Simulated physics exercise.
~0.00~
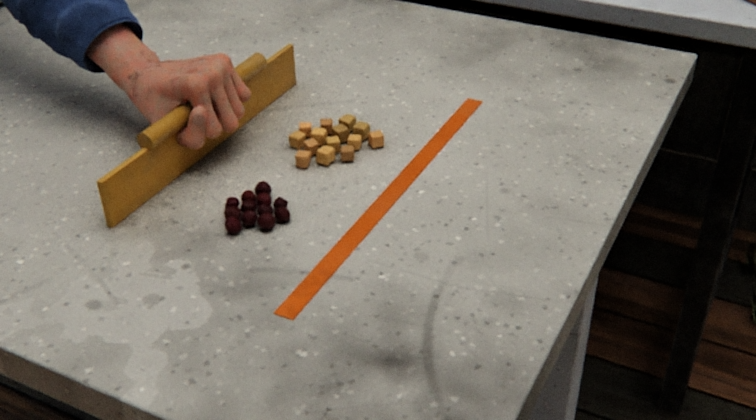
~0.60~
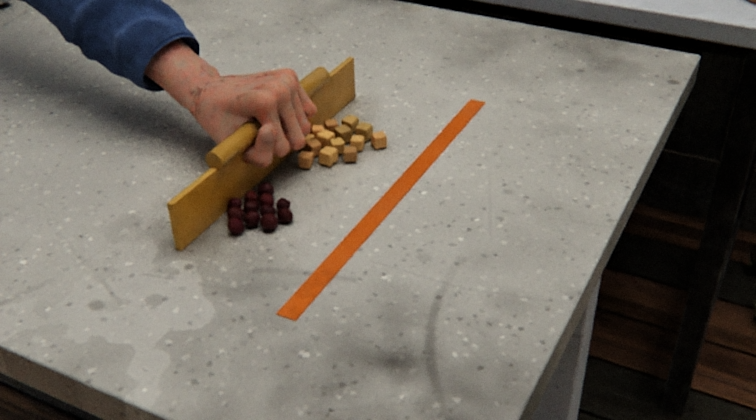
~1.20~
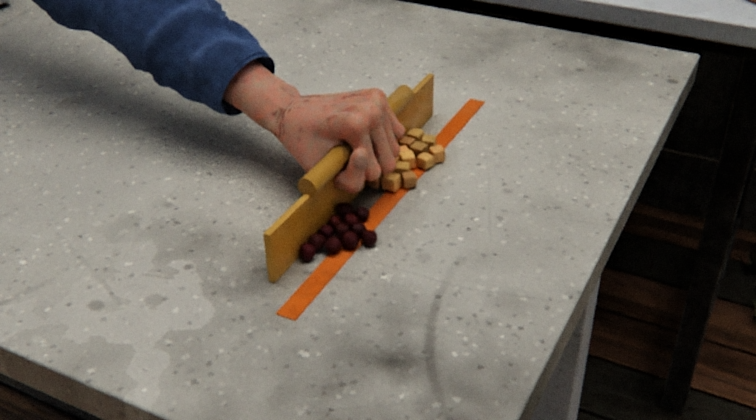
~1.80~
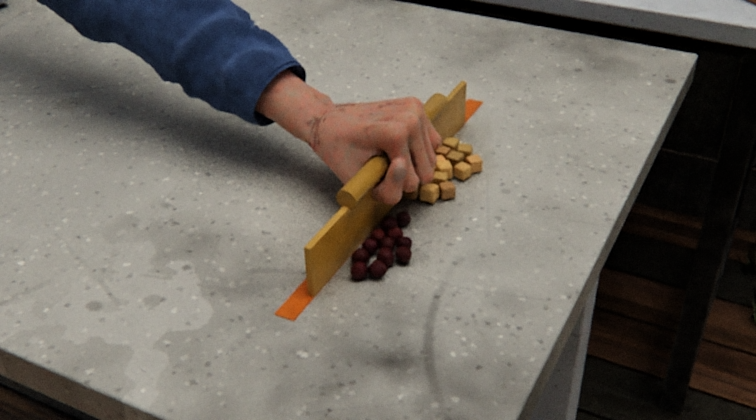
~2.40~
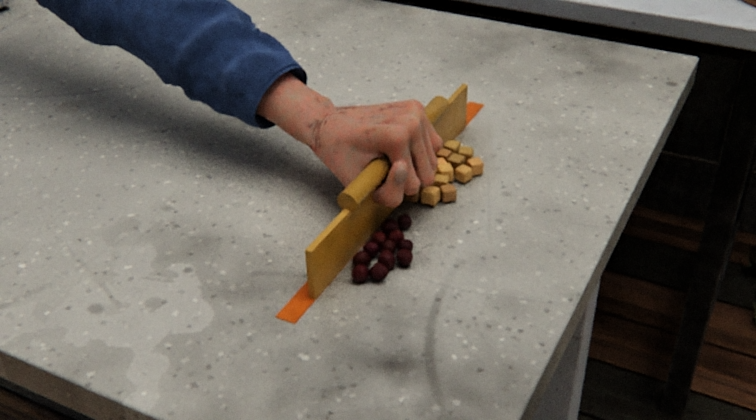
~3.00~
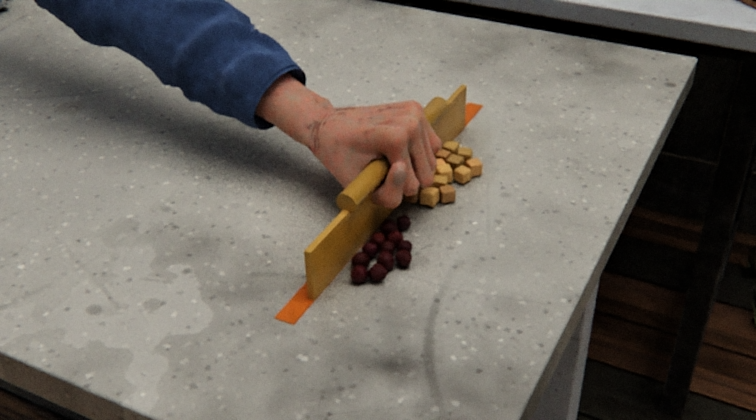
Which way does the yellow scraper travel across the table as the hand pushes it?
The scraper moves to the right across the table, until it comes to rest at the orange tape.
